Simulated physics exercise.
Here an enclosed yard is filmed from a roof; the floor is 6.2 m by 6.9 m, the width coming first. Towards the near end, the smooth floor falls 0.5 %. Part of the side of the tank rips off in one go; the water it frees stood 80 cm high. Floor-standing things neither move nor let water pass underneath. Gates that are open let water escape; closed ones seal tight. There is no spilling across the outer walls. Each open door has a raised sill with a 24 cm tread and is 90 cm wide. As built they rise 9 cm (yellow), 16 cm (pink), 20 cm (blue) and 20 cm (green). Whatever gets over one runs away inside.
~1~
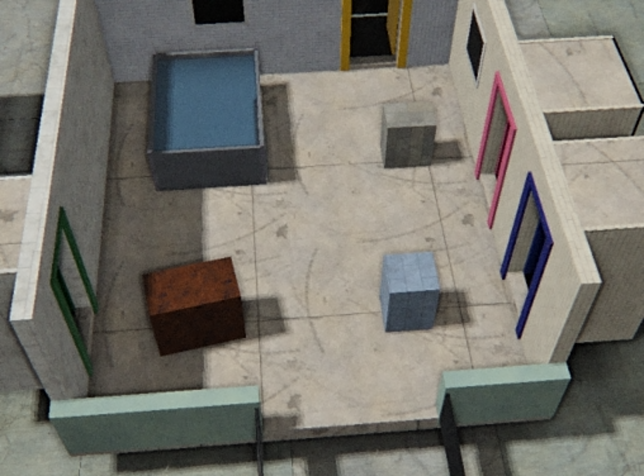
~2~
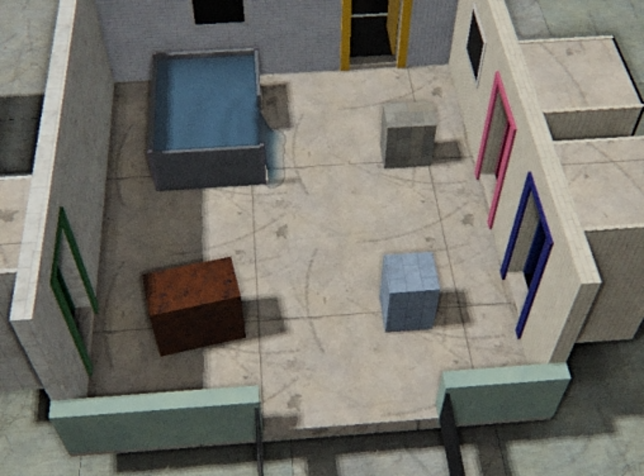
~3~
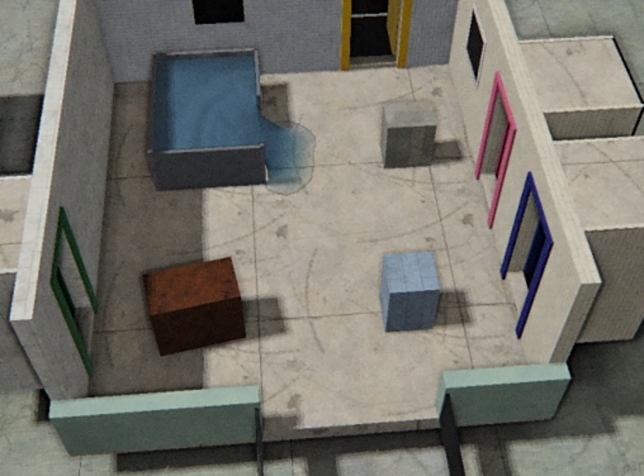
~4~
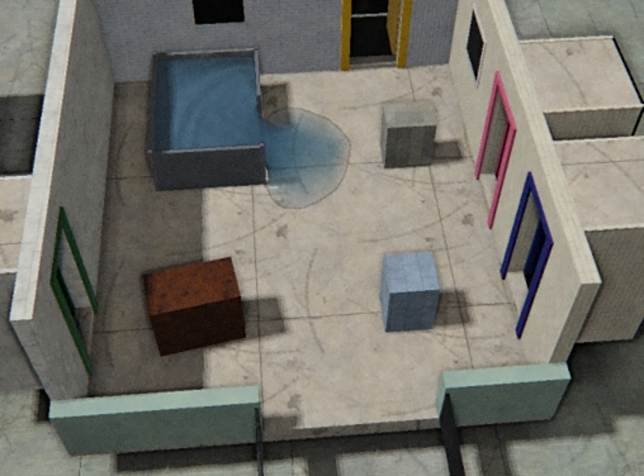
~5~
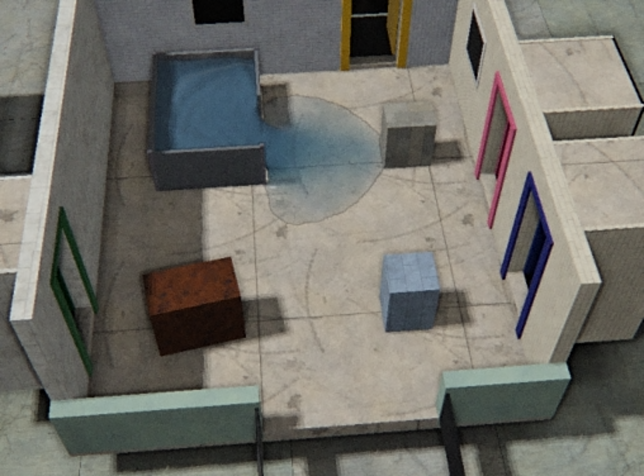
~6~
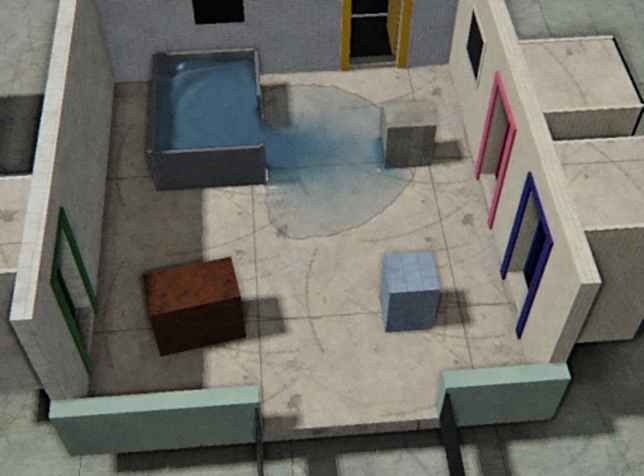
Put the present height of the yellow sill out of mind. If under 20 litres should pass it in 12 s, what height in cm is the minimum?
The minimum is around 11.5 cm.
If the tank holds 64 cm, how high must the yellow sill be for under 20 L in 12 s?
The step needs to be some 9.0 cm.
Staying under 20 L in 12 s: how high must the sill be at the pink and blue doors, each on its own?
Some 18 cm for pink, some 17 cm for blue.
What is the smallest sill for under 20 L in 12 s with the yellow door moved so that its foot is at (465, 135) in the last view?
About 16 cm.
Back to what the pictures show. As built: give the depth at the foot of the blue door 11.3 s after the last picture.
8.0 cm.
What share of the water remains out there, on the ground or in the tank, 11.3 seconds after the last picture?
I'd put it at about 82 per cent.
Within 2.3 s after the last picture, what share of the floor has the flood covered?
Roughly 45 percent of the floor is wet.
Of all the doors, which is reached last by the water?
Last: Green.
Then, 0.7 s after the last picture water covers 35 % of the floor, deepest (46 cm) near (374, 156); 8 cm at the yellow door, 0 litres in over its 9 cm sill.
Then, 2.3 s after the last picture water covers 45 % of the floor, deepest (37 cm) near (515, 384); 13 cm at the yellow door, 7 litres in over its 9 cm sill.
Then, 11.3 s after the last picture water covers 100 % of the floor, deepest (10 cm) near (255, 336); 5 cm at the yellow door, 43 litres in over its 9 cm sill.
At the yellow door as built, the water peaked near 15 cm, 2.1 s after the last picture.
Run again over the same 12 s with other heights there, 26 litres in over 10.5 cm, 12 litres over 12.5 cm. The limit of 20 litres is kept from about 11.5 cm up.
